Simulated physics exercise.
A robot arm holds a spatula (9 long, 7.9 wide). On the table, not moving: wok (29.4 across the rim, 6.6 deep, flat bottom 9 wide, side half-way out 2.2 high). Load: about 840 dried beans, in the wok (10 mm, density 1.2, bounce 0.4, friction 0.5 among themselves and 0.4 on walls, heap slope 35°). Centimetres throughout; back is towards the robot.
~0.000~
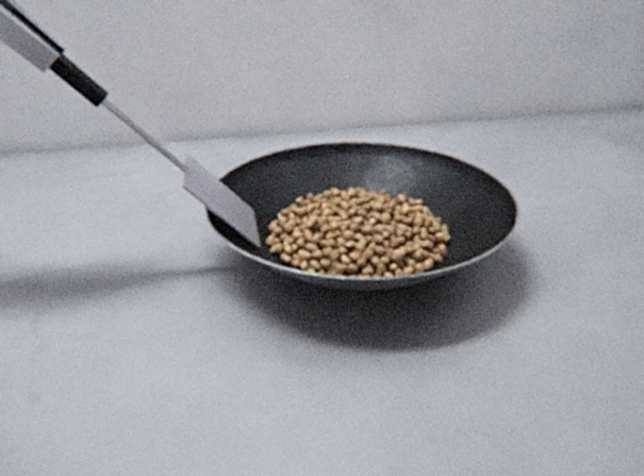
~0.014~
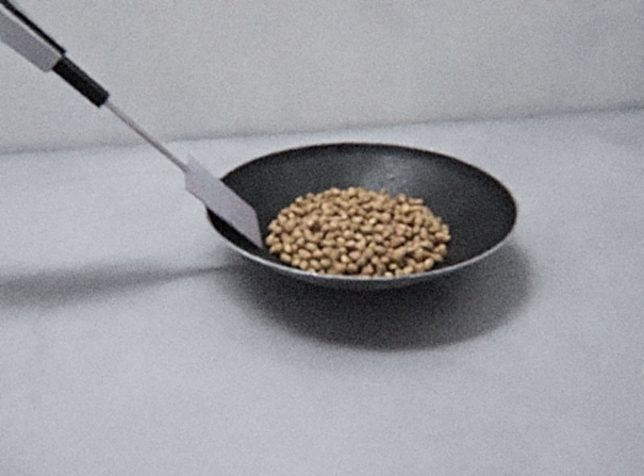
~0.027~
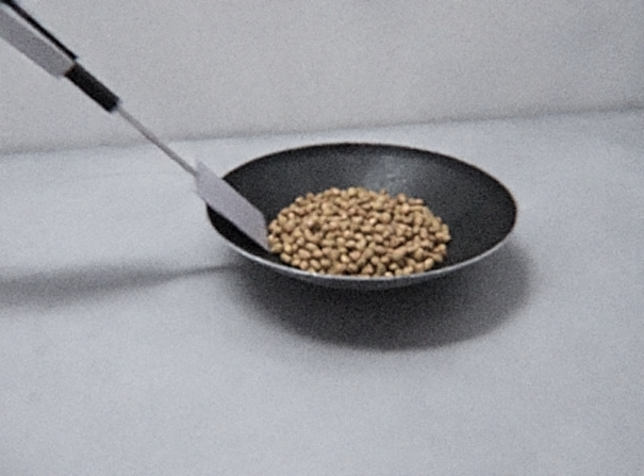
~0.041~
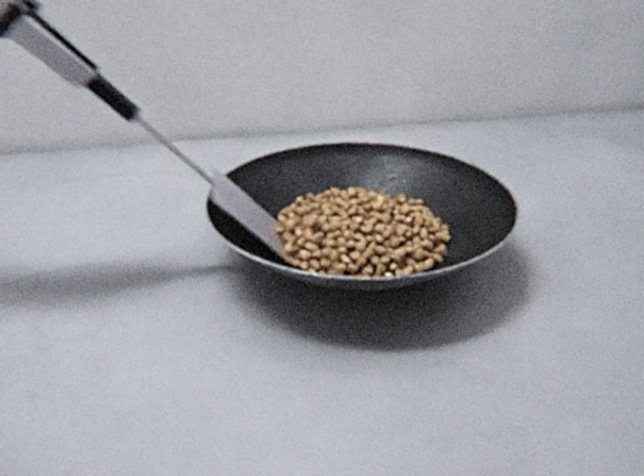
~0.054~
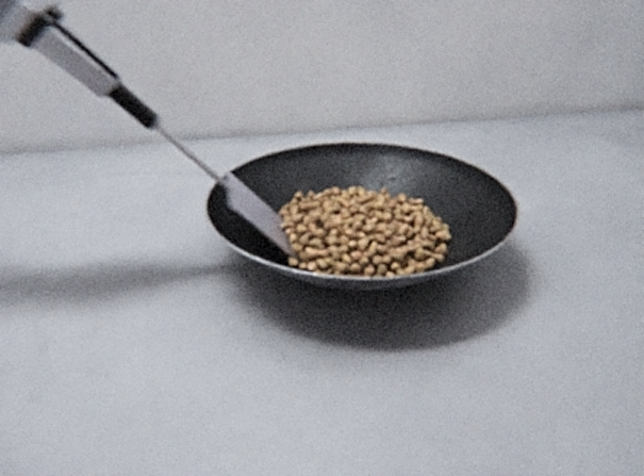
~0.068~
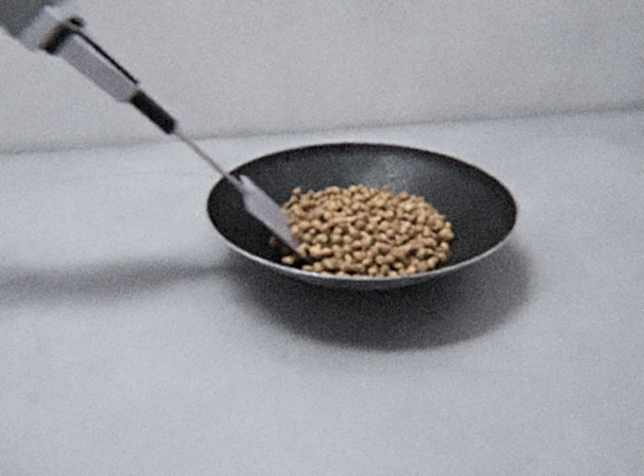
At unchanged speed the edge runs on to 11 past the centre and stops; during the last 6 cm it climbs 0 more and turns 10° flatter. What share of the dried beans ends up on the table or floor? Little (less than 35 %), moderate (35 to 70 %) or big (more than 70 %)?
Answer: Moderate; 35 to 70 % of the dried beans finish on the table or floor.
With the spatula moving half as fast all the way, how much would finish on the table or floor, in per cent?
It would be near 25 per cent.
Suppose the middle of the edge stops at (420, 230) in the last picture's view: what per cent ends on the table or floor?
About 10 per cent.
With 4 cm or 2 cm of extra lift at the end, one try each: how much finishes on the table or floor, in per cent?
About 45 and 50 per cent.
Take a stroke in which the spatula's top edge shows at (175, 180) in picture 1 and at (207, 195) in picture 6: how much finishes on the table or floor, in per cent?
Some 25 per cent.
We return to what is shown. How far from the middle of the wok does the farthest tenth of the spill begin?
Roughly 45 cm.
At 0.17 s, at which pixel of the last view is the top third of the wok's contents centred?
At about (447, 192).
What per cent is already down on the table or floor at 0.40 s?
About 25 per cent.
After 0.12 s, sloping 49°, highest piece 7 above the table; 838 in the wok.
After 0.17 s, sloping 47°, highest piece 8 above the table; 838 in the wok.
After 0.40 s, sloping 39°, highest piece 9 above the table; 440 in the wok, 198 on the table or floor, 200 on the blade or in flight.
After 1.45 s, sloping 39°, highest piece 6 above the table; 439 in the wok, 399 on the table or floor.
In the end, 439 in the wok, 399 on the table or floor. That is 48 % on the table or floor.
